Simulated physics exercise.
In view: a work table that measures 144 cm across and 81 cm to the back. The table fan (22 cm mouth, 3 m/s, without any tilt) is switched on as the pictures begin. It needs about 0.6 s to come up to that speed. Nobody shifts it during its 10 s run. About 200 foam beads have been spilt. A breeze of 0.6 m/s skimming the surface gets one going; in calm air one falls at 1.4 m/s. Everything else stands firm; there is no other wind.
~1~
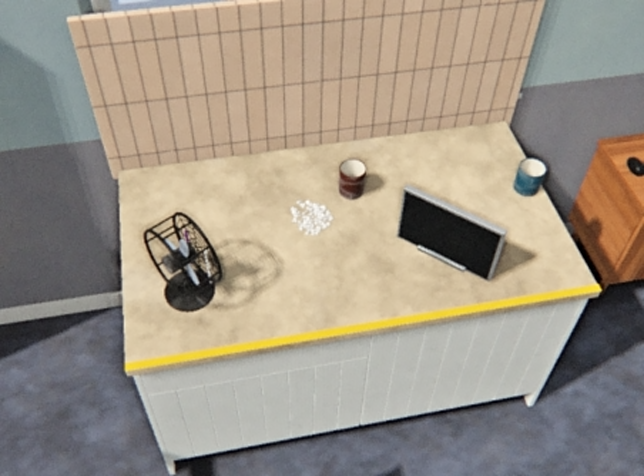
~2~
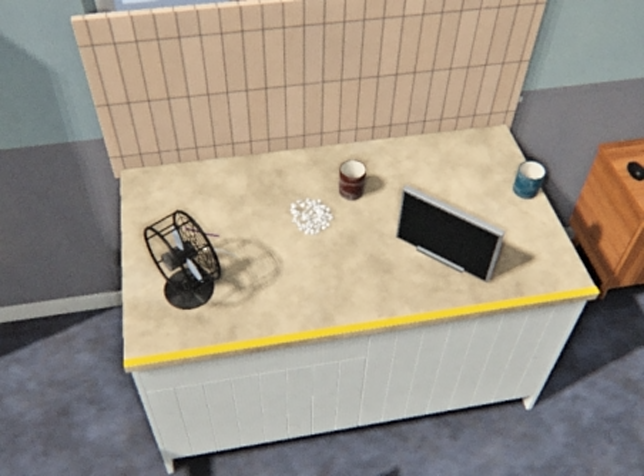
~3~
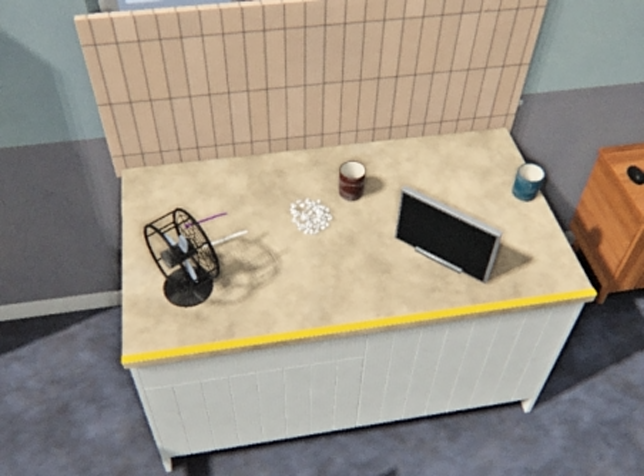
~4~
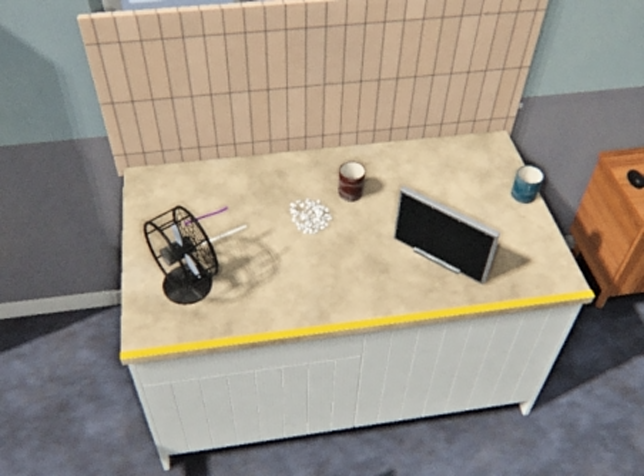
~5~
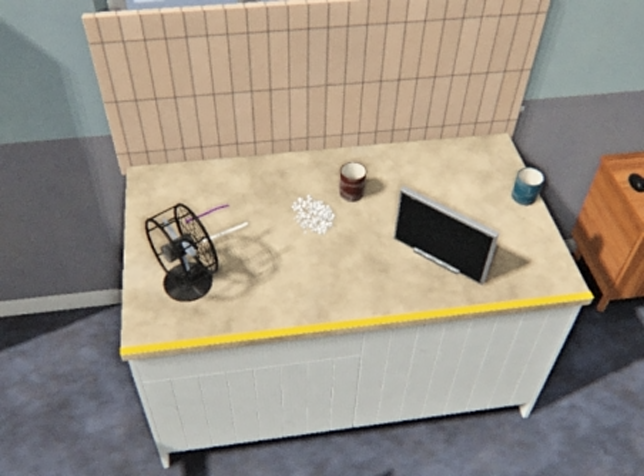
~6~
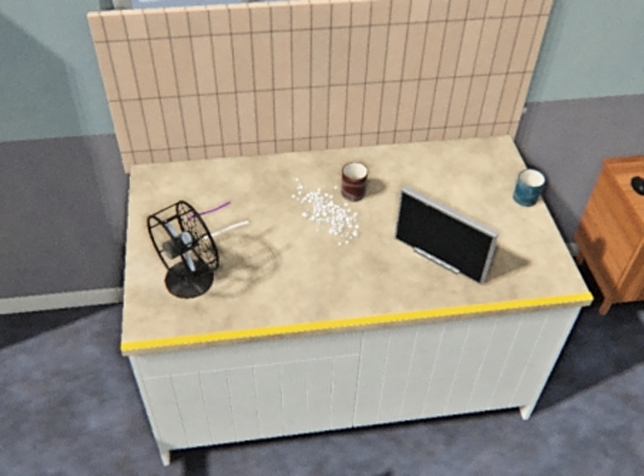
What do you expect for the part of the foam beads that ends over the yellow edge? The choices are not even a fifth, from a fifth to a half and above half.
Of the foam beads, not even a fifth end over the yellow edge.
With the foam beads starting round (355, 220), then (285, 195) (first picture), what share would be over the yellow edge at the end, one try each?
In that order: 0 %, 0 %.
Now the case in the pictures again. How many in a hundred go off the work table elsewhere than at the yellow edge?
Some 50 per cent.
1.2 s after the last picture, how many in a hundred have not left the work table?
Near 90 %.
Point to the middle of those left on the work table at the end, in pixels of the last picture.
At about (503, 256).
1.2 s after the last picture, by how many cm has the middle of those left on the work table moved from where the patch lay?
About 60 cm.
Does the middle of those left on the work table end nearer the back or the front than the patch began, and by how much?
To the front, by about 25 cm.
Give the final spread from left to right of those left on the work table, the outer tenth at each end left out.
About 40 cm.
Then, 1.2 s after the last picture the count stands so, 0 % are over the yellow edge; the middle of those still in play is near (489, 254).
Then, 2.4 s after the last picture the count stands so, 0 % are over the yellow edge; the middle of those still in play is near (498, 261).
Then, 4.7 s after the last picture the count stands so, 0 % are over the yellow edge; the middle of those still in play is near (503, 256).
Then, 9.2 s after the last picture, at the end, 0 % are over the yellow edge; the middle of those still in play is near (503, 256).
